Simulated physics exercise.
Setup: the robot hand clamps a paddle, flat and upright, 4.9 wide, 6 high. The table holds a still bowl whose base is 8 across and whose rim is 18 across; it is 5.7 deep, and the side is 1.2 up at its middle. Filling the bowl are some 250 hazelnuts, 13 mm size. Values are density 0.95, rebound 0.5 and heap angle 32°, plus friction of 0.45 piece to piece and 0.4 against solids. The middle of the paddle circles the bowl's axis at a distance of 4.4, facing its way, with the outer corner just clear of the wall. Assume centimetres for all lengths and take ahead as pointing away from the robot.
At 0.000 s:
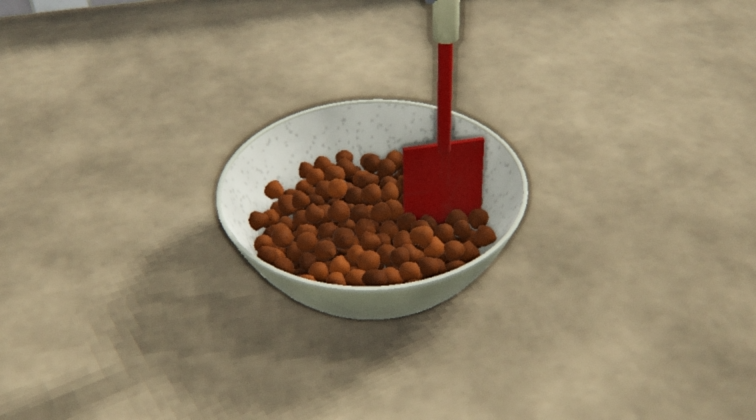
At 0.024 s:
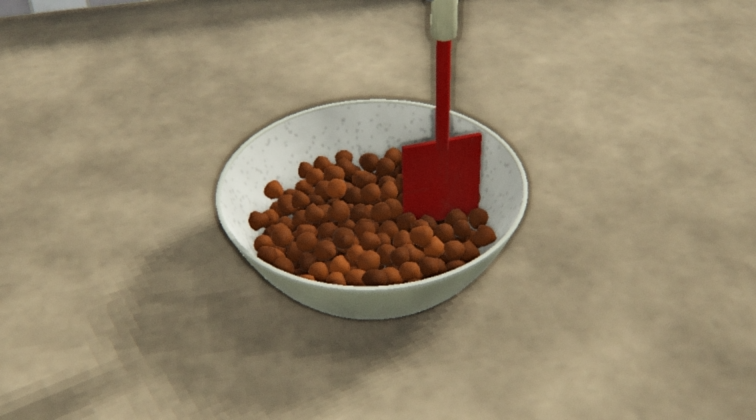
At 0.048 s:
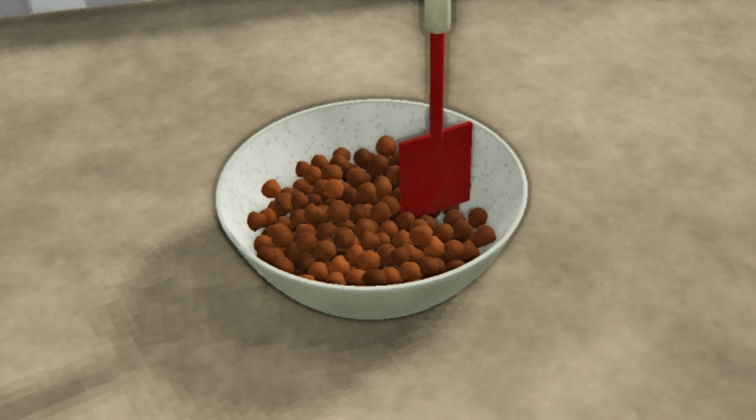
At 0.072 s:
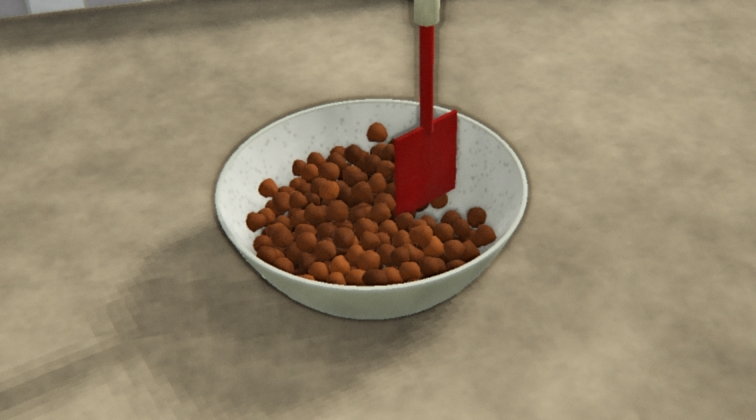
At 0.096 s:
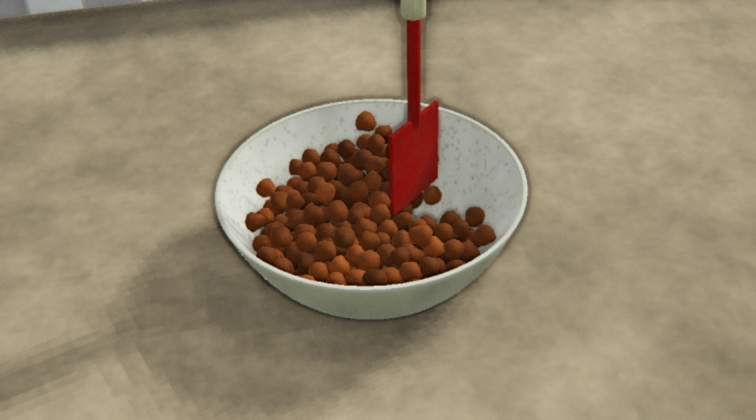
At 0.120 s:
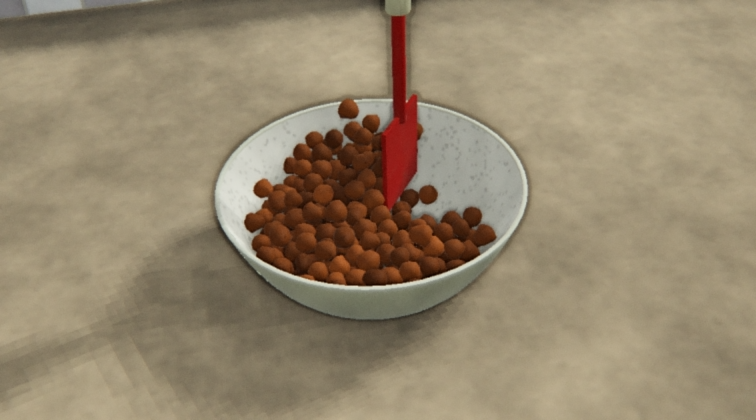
The clip shows a red paddle in a white speckled bowl of small round brown nuts, sweeping leftward along the far side while turning edge-on, as the nuts ahead of it pile up toward the back rim.
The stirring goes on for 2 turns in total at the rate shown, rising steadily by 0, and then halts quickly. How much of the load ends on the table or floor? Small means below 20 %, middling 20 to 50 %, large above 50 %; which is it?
Verdict: Middling.
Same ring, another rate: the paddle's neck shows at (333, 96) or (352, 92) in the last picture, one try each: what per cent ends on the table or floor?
First try: About 70 %; second try: About 65 %.
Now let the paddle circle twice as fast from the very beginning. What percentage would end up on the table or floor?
Then roughly 70 per cent.
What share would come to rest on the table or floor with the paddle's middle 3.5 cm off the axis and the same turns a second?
Then about 25 per cent.
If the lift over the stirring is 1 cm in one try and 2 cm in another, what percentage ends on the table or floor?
Try one: Around 35 %; try two: Around 25 %.
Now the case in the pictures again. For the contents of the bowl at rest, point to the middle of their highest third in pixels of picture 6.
I'd say close to (425, 177).
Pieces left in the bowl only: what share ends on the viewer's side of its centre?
Some 30 per cent.
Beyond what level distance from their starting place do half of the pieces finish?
Something near 10 cm, measured level.
After 0.61 s, 316° round, highest piece 8 above the table; 196 in the bowl, 43 on the table or floor, 8 in flight or on the tool.
After 1.09 s, 218° round, highest piece 7 above the table; 168 in the bowl, 73 on the table or floor, 6 in flight or on the tool.
After 1.53 s, 0° round, highest piece 6 above the table; 156 in the bowl, 90 on the table or floor, 1 in flight or on the tool.
After 2.23 s, 0° round, highest piece 6 above the table; 156 in the bowl, 91 on the table or floor.
At rest, 156 in the bowl, 91 on the table or floor. That is 37 % on the table or floor.
